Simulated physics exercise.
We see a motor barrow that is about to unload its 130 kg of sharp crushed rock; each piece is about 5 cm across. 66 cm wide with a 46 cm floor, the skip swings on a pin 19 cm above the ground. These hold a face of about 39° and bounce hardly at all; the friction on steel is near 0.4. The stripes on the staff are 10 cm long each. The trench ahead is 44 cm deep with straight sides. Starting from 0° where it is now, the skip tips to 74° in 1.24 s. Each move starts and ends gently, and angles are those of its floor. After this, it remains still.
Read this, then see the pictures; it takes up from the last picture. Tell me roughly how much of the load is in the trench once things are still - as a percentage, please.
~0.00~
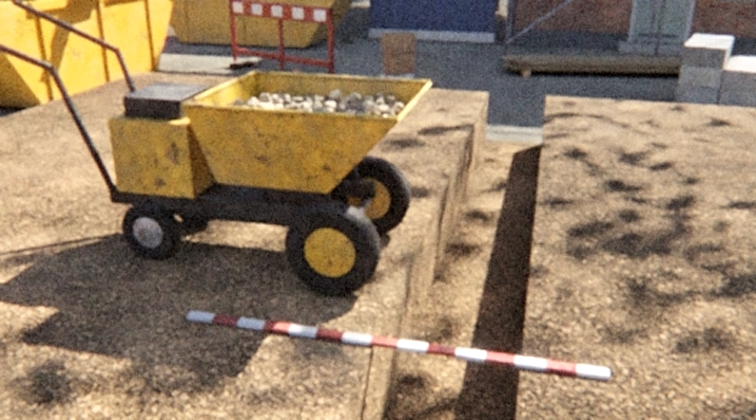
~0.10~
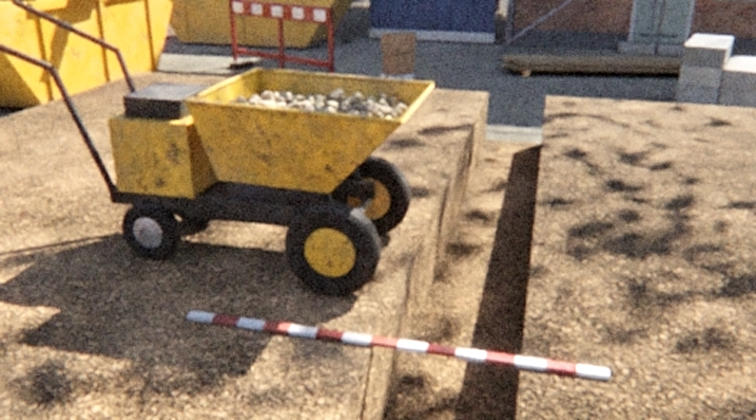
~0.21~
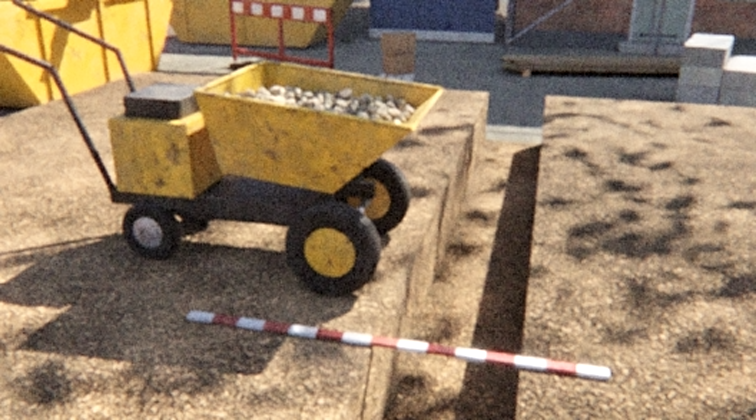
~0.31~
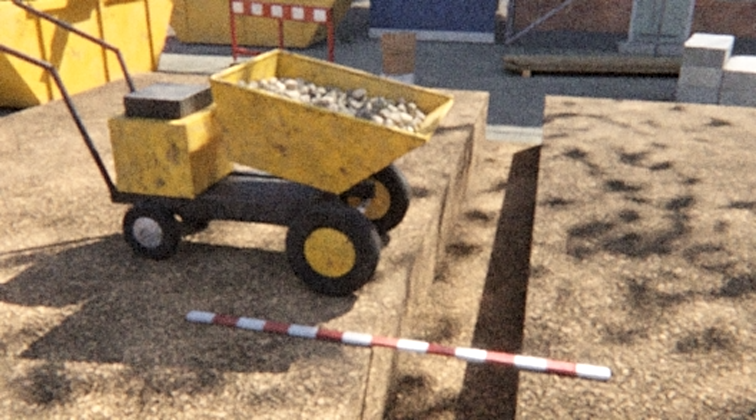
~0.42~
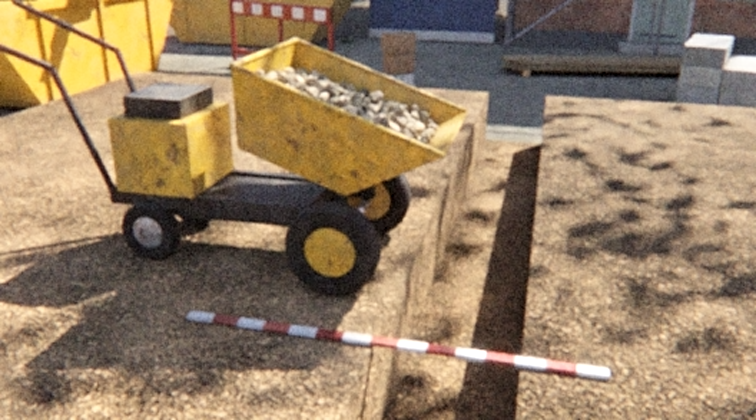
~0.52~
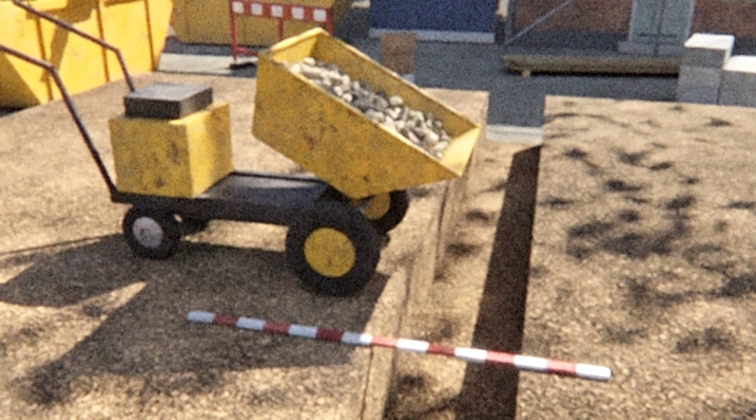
I would put it at 75 %.
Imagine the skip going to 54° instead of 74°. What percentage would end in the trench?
Close to 10 per cent then.
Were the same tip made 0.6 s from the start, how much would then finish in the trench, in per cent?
Close to 55 percent, then.
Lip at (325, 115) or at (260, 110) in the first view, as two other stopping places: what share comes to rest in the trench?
Around 100% for the first place and 55% for the second.
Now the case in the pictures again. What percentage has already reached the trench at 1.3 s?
By then, around 20 percent.
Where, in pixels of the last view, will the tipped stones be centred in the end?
(501, 348).
After 0.9 s the floor is at 62°; 100 % in the skip; the foremost stones are at (498, 240).
After 1.3 s the floor is at 74°; 68 % in the skip, 20 % in the trench, 12 % past the trench; the foremost stones are at (590, 299).
After 1.7 s the floor is at 74°; 29 % in the skip, 46 % in the trench, 25 % past the trench; the foremost stones are at (669, 291).
After 3.6 s the floor is at 74°; 0 % in the skip, 75 % in the trench, 25 % past the trench; the foremost stones are at (690, 290).
